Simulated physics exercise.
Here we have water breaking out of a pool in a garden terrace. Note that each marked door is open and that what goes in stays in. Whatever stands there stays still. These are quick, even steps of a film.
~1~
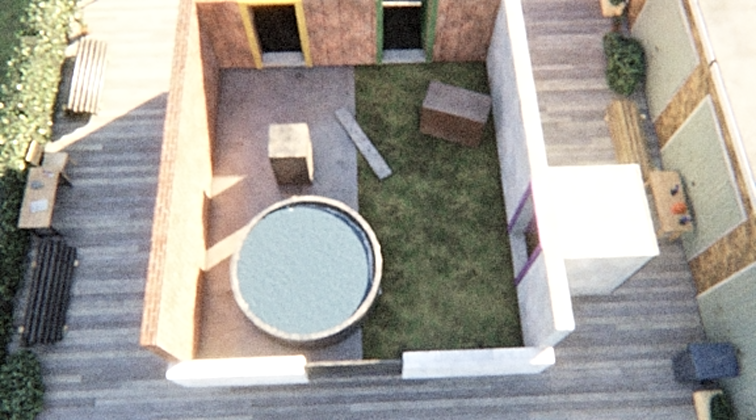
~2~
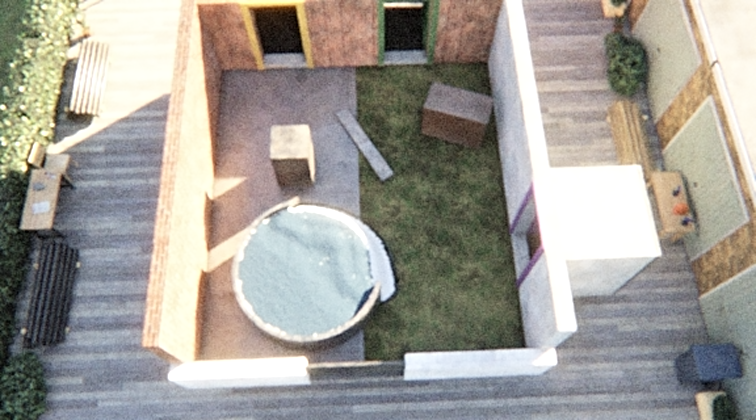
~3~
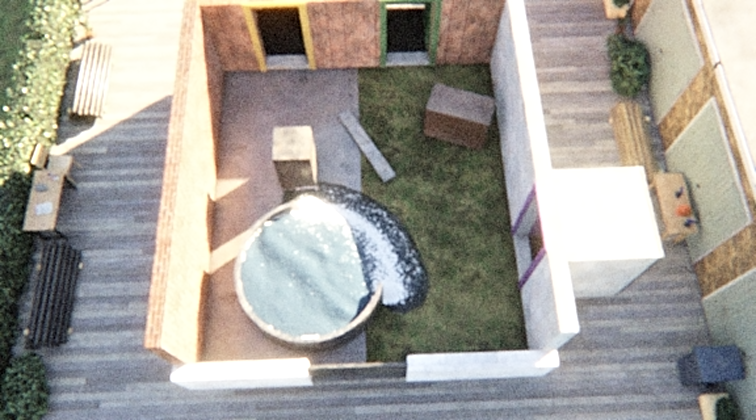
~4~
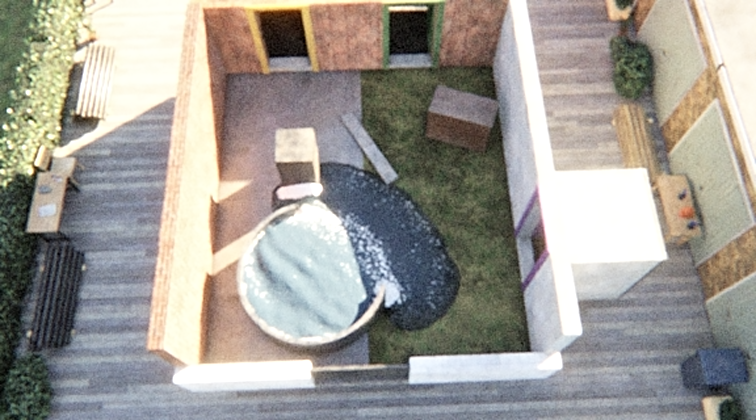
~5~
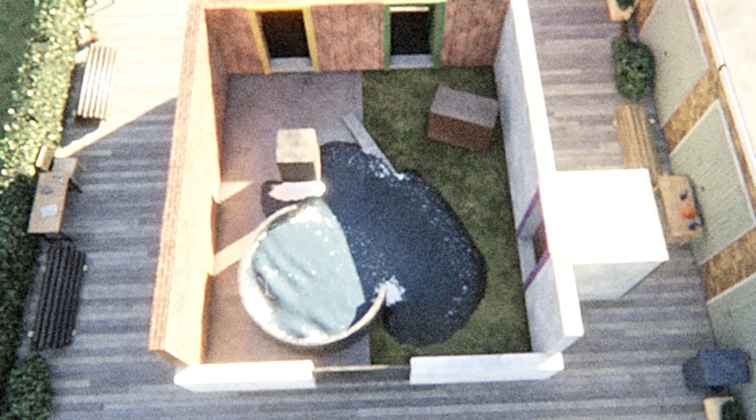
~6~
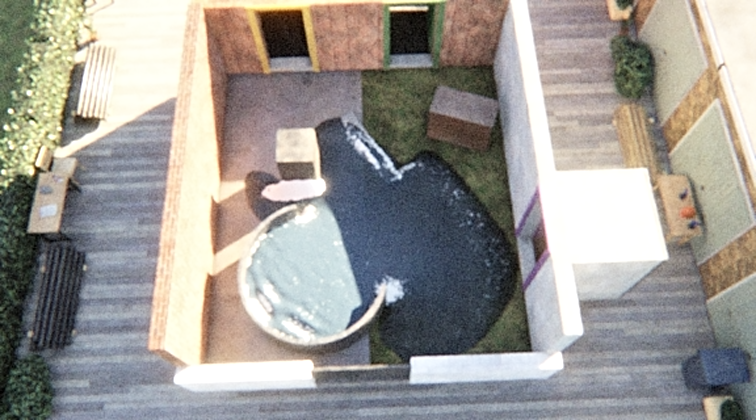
Garden terrace with a round pool sitting still, then water pouring out its right side and spreading dark across the walled grass.
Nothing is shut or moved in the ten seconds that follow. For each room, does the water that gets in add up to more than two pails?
The green door gets over two buckets; the yellow door gets two buckets or fewer; the purple door gets over two buckets.
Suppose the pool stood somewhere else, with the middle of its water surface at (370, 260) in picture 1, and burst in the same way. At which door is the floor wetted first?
The purple door.
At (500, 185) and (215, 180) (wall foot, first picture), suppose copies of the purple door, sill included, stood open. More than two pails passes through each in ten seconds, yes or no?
First tops the limit, then falls short.
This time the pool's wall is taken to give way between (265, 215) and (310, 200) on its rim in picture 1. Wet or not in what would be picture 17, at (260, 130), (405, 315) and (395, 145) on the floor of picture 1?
So that's waterlogged for the first, left bare for the second and waterlogged for the third.
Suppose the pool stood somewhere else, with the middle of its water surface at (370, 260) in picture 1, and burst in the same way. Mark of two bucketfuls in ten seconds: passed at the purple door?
Well, the purple door ends up past the threshold.
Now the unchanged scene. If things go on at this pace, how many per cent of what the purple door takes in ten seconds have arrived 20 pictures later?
That share would be near 75 %.
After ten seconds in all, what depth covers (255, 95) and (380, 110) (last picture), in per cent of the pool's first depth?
Taking them in turn: 8 in a hundred, then 14 in a hundred.
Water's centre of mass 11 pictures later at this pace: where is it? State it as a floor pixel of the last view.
That puts it at around (388, 209).
A moment on, water covers 60 % of the floor; the green door not reached, the yellow door not reached, the purple door under two buckets in.
Next, water covers 75 % of the floor; the green door wet at the sill, nothing in, the yellow door wet at the sill, nothing in, the purple door over two buckets in.
Then, water covers 90 % of the floor; the green door over two buckets in, the yellow door under two buckets in, the purple door far over two buckets in.
Later, water covers 100 % of the floor; the green door over two buckets in, the yellow door under two buckets in, the purple door far over two buckets in.
In the end, water covers 100 % of the floor; the green door over two buckets in, the yellow door under two buckets in, the purple door far over two buckets in.
